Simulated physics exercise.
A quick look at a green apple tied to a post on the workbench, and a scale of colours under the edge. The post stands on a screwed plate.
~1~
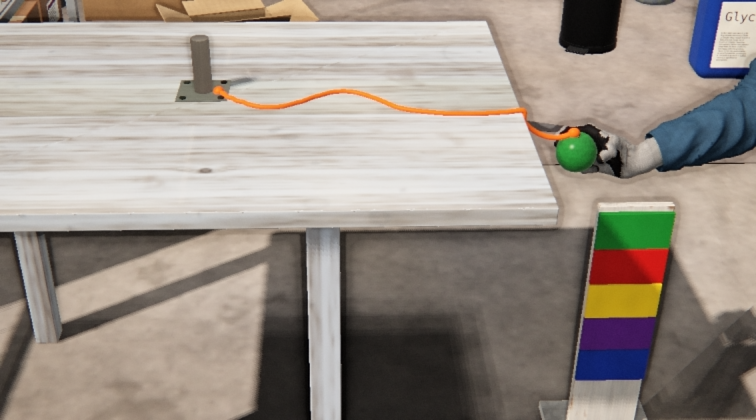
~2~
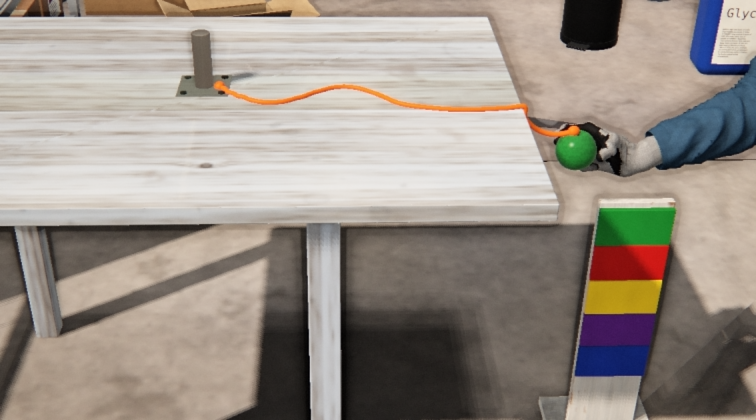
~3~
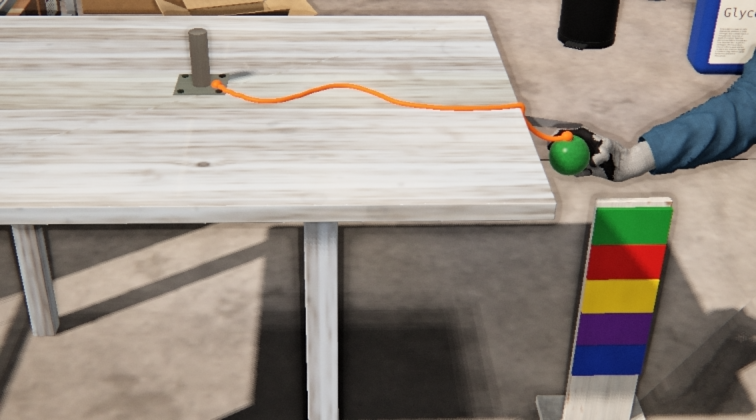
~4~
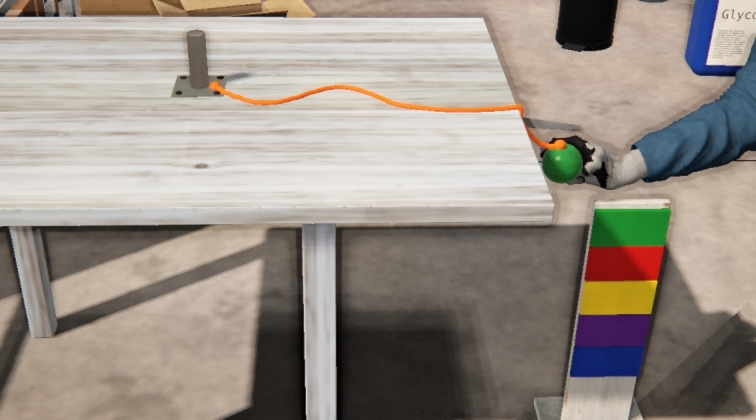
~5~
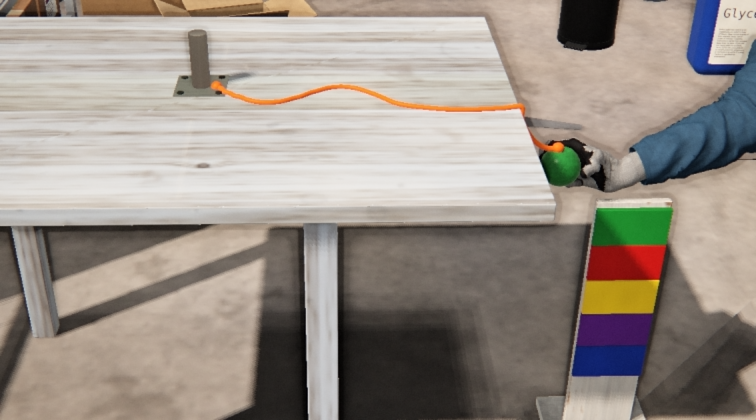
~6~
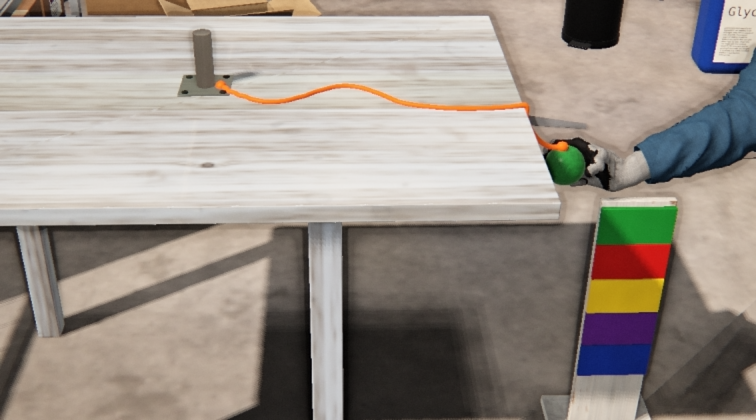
At the start, a gloved hand holds a round green object beyond the workbench's right edge, tied by an orange cord to a post, near an upright board of coloured bands. The hand shifts the object slightly left and down, then barely moves, while the cord on the bench keeps its shape.
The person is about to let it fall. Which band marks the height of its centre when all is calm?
Its middle rests at the green band.
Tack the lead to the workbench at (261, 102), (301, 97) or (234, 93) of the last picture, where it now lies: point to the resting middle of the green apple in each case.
The places are (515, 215), (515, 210) and (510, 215).
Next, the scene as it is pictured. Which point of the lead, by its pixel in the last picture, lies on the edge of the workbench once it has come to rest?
That spot is around (487, 109).
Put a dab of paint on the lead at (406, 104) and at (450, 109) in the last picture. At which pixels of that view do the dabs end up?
About (447, 94), and the other about (490, 96).
Early on, apple near (509, 224); level with green.
Midway, apple near (527, 217); level with green.
Finally, apple near (509, 218); level with green. The green one.
